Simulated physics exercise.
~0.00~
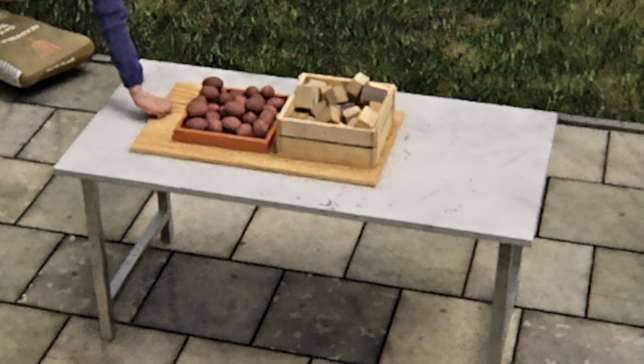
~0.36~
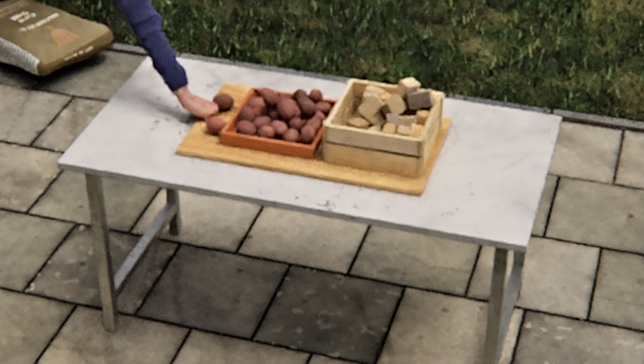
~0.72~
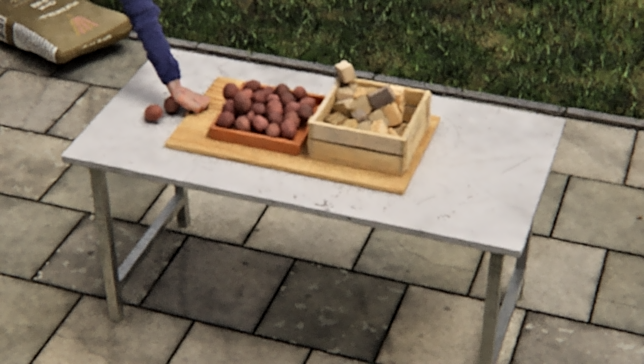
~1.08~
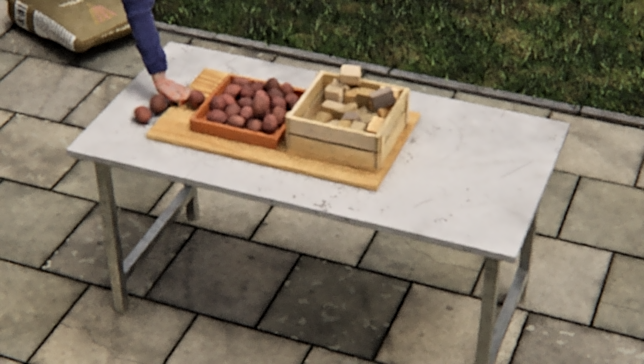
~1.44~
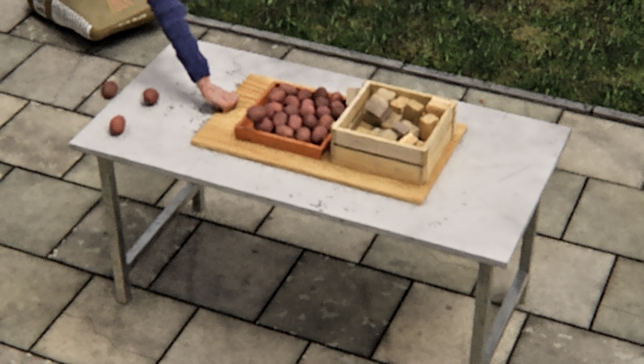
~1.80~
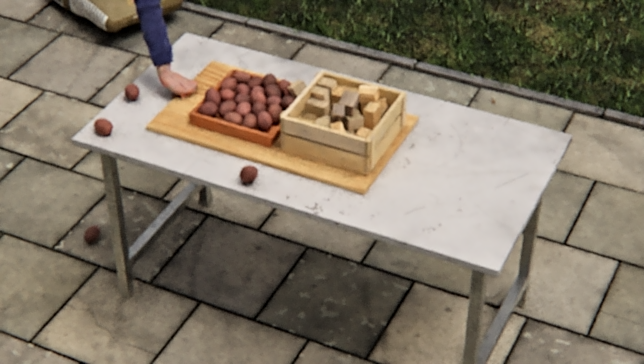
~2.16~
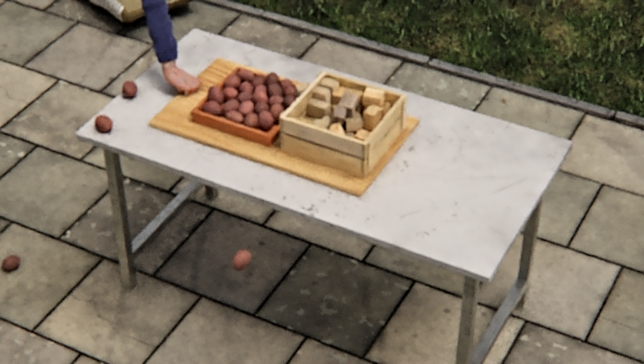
Red potatoes rolling from a low orange tub and off the table as a hand jerks the board, wooden blocks staying mostly boxed.
